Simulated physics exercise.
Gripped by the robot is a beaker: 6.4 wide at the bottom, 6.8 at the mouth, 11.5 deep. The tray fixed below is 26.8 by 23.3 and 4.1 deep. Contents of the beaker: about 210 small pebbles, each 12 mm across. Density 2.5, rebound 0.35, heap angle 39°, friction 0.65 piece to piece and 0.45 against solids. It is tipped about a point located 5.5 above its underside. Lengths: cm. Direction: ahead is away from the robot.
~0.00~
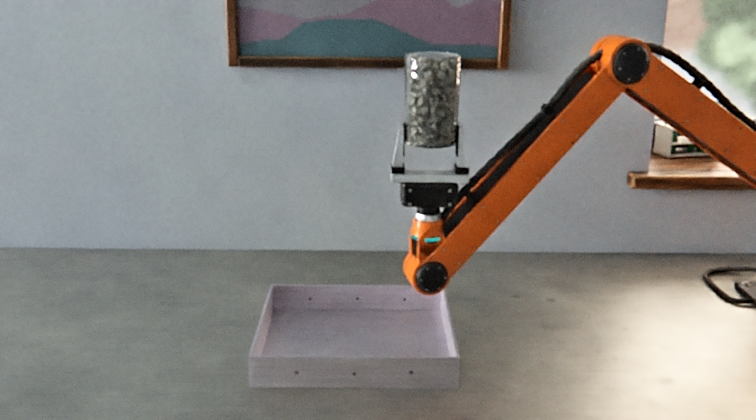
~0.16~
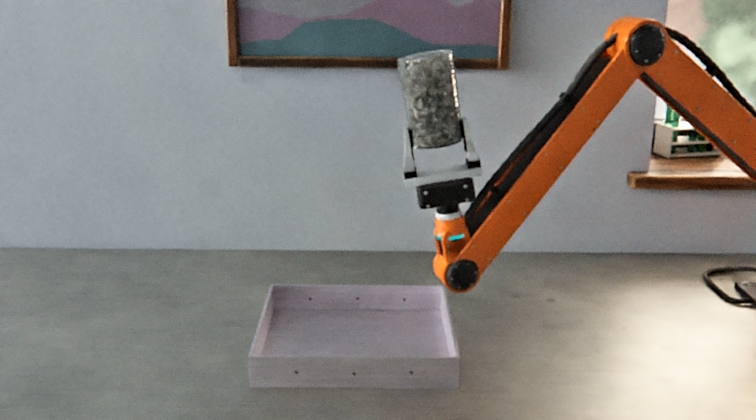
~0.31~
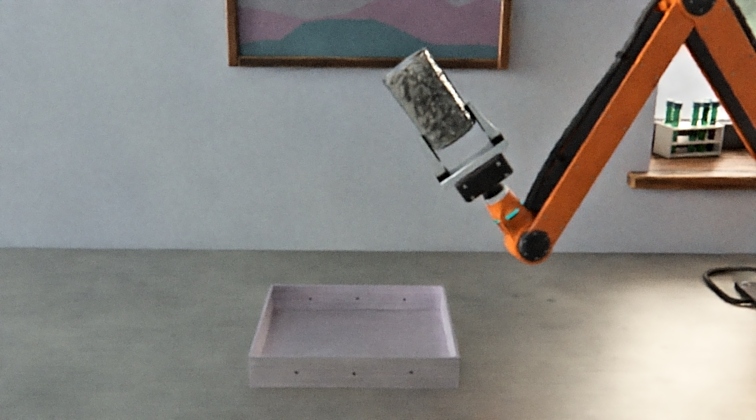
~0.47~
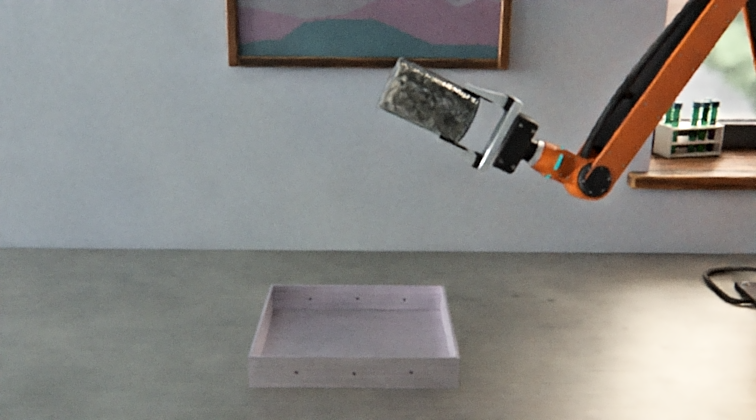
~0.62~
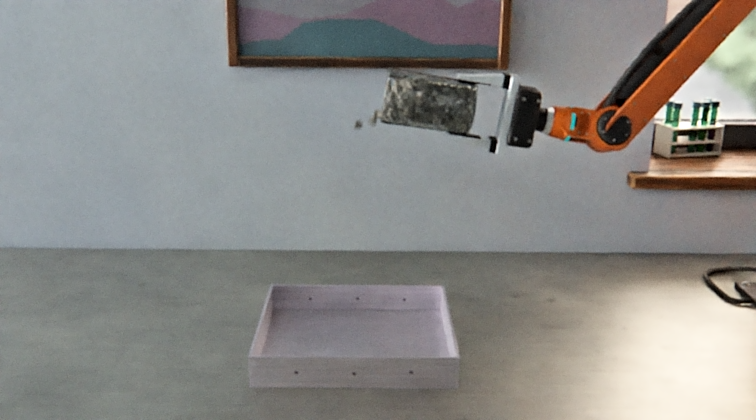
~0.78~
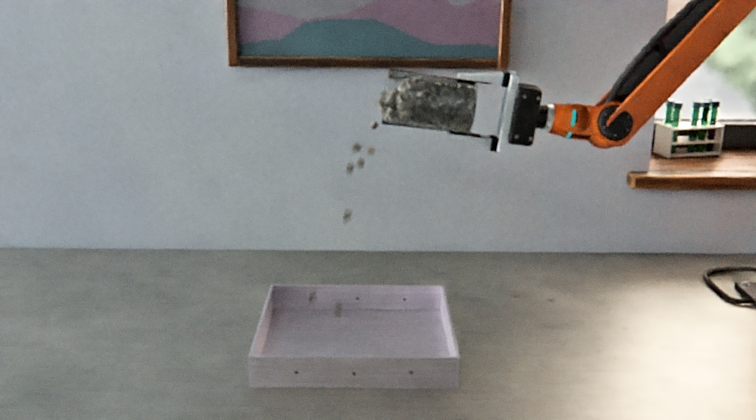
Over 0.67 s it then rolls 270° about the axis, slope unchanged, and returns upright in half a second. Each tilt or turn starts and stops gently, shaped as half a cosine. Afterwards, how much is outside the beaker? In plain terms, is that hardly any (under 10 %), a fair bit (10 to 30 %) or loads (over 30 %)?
I'd say a fair bit, 10 to 30 %.
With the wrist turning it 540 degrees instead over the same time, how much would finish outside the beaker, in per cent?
In that case it would be around 15 percent.
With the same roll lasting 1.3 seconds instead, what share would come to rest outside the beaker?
About 20 %.
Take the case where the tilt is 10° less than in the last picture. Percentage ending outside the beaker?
It comes to around 10 percent.
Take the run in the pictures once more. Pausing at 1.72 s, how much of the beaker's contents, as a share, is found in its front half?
Near enough 55 in a hundred.
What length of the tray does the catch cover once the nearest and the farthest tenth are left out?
12 cm, roughly.
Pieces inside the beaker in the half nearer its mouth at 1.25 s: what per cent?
Share in mouth half: Approx. 45 %.
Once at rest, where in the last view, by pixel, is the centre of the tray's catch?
Around (316, 340).
After 1.25 s, tipped 83°, highest piece 39 above the table; 189 in the beaker, 16 in the tray, 2 in flight or on a rim.
After 1.72 s, tipped 37°, highest piece 40 above the table; 174 in the beaker, 32 in the tray, 1 in flight or on a rim.
After 2.15 s, upright, highest piece 41 above the table; 174 in the beaker, 33 in the tray.
After 2.85 s, upright, highest piece 41 above the table; 174 in the beaker, 33 in the tray.
In the end, 174 in the beaker, 33 in the tray. That is 16 % outside the beaker.
